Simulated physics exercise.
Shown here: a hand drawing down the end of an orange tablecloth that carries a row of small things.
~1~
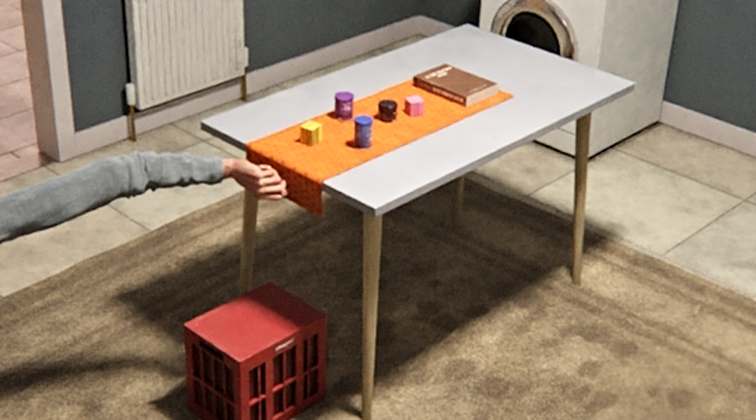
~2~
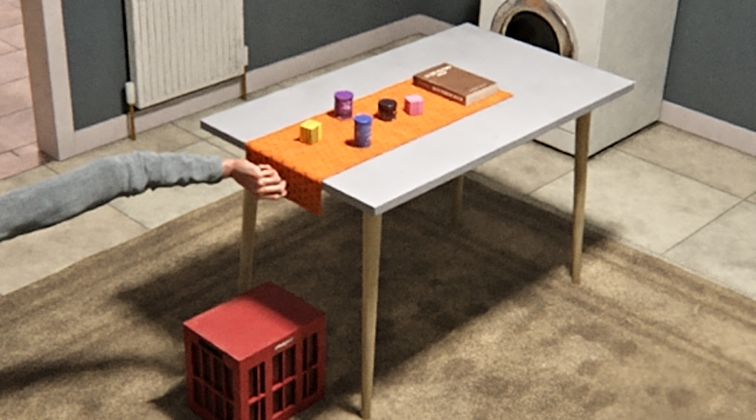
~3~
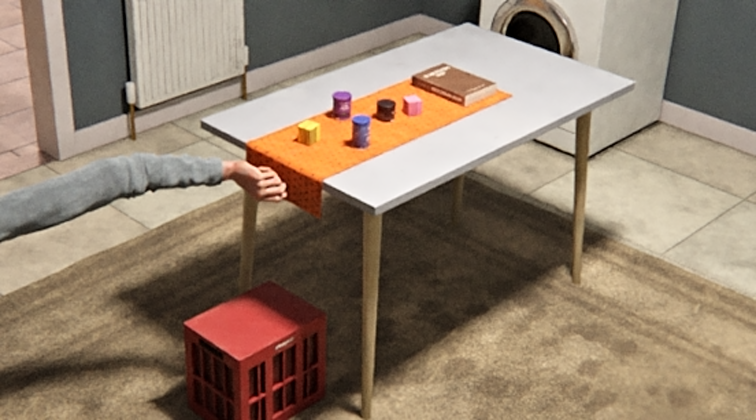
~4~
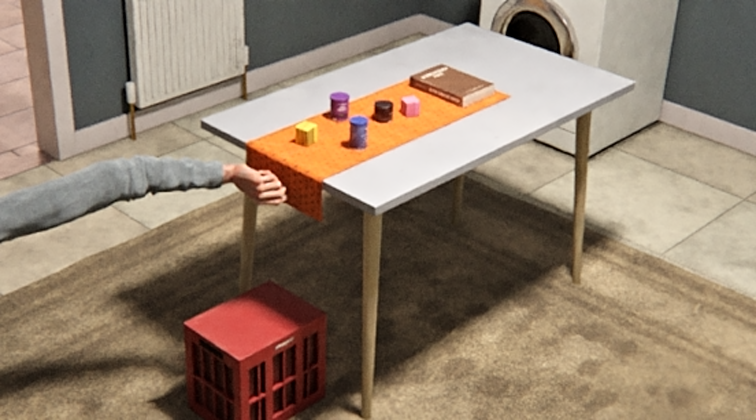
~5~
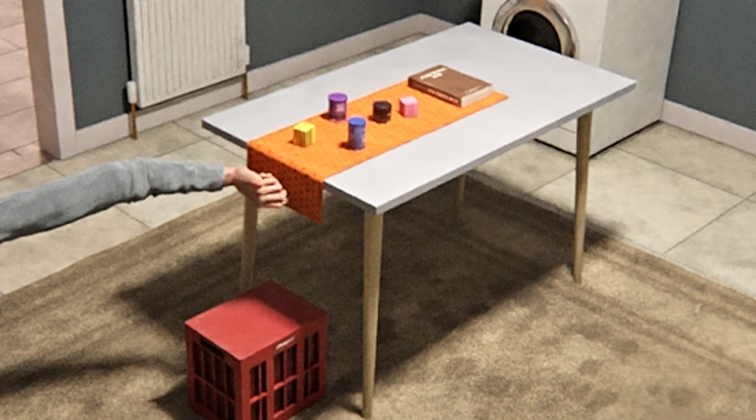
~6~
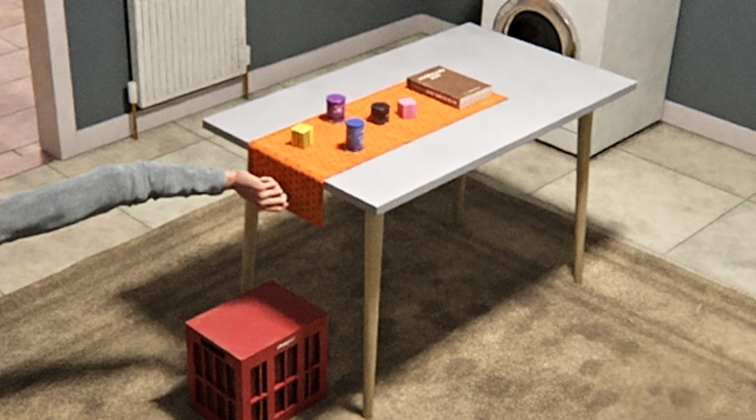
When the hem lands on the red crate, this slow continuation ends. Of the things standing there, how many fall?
Three of them.
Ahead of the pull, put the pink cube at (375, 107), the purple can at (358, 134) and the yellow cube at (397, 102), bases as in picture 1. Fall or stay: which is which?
Watch the pink cube hang on, the purple can go down and the yellow cube hang on.
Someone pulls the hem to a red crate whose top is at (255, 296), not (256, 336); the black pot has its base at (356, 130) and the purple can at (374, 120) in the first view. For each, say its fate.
As for the black pot, it stays in place; as for the purple can, it stays in place.
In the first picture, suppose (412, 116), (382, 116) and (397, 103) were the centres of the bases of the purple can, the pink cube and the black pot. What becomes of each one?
Purple can: Still on; pink cube: Still on; black pot: Still on.
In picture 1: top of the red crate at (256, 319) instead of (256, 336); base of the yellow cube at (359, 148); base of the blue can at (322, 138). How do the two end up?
In the end the yellow cube gets dislodged; meanwhile the blue can gets dislodged.
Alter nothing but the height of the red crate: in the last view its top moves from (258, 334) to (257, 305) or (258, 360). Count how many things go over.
Then 2, then 4.
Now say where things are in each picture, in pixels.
Hem (322, 217); yellow cube (311, 125); blue can (363, 119); purple can (344, 95); black pot (388, 103); pink cube (414, 99); top of the crate (256, 336), in the first picture.
Hem (321, 216); yellow cube (311, 124), in the second picture.
Hem (320, 219); blue can (361, 119), in the third picture.
Hem (322, 221); purple can (340, 96); top of the crate (256, 334), in the fourth picture.
Hem (322, 225); black pot (382, 104), in the fifth picture.
Hem (322, 229); yellow cube (302, 128); blue can (355, 122); purple can (336, 98); black pot (380, 105); pink cube (407, 101), in the sixth picture.
Soon after, hem near (283, 277); yellow cube and blue can gone.
Then, hem on the crate; yellow cube, blue can and purple can gone.
At rest, hem on the crate; yellow cube, blue can and purple can gone. The table loses three.
